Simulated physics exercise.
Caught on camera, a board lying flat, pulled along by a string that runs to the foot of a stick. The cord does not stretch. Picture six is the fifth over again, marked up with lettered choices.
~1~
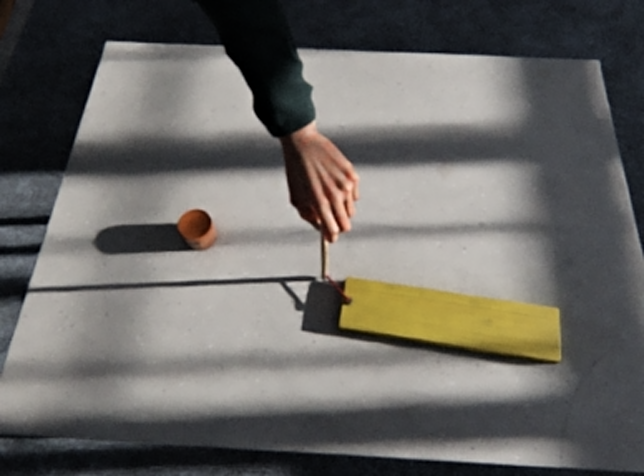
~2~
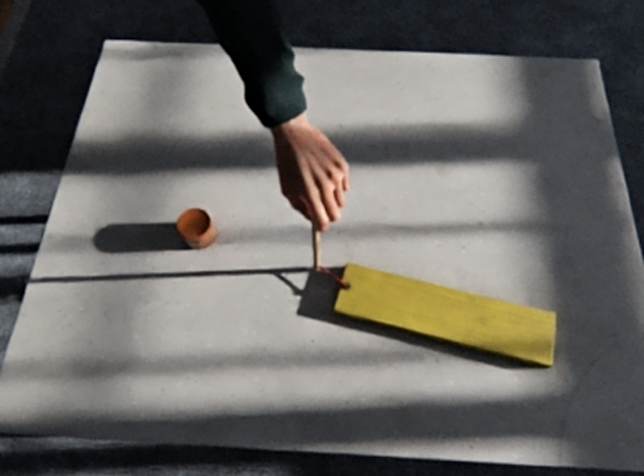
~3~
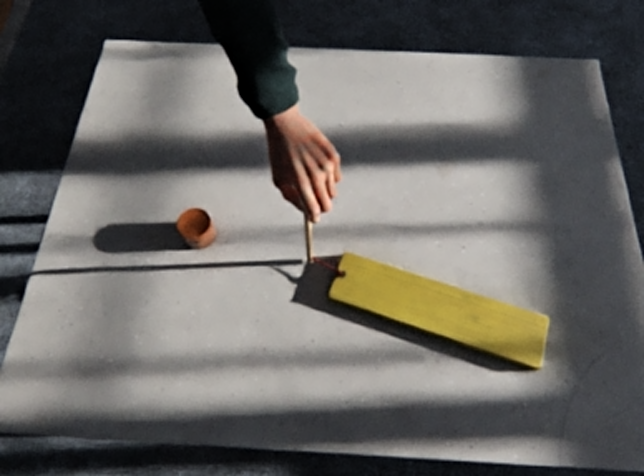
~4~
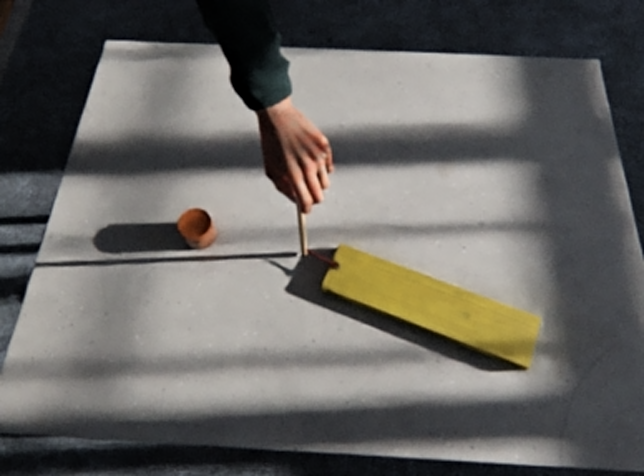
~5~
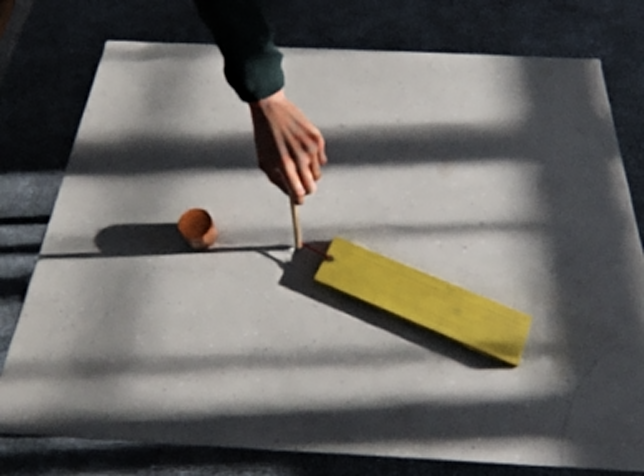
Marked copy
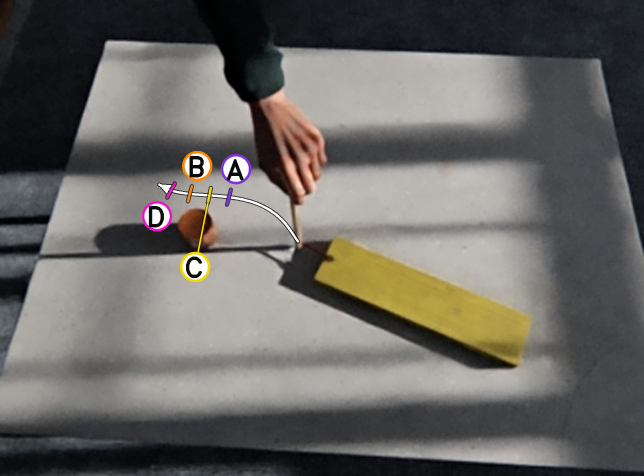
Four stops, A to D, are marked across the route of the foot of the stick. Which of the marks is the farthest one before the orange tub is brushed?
No farther than C.
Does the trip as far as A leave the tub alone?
Yes.
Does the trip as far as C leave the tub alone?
For that mark, yes.
On the marked copy, A at (229, 197); B at (190, 194); C at (209, 195); D at (171, 191); the route from (298, 242) via (236, 198) to (159, 184).
With C. Early on, foot of the stick (276, 215), middle of the board (389, 278).
Further on, foot of the stick (241, 200), middle of the board (352, 258).
At the end, foot of the stick (210, 196), middle of the board (323, 246); nothing has been touched.
As for the rest, A is safe but short; B is too far, the tub has been hit; D is too far, the tub has been hit.
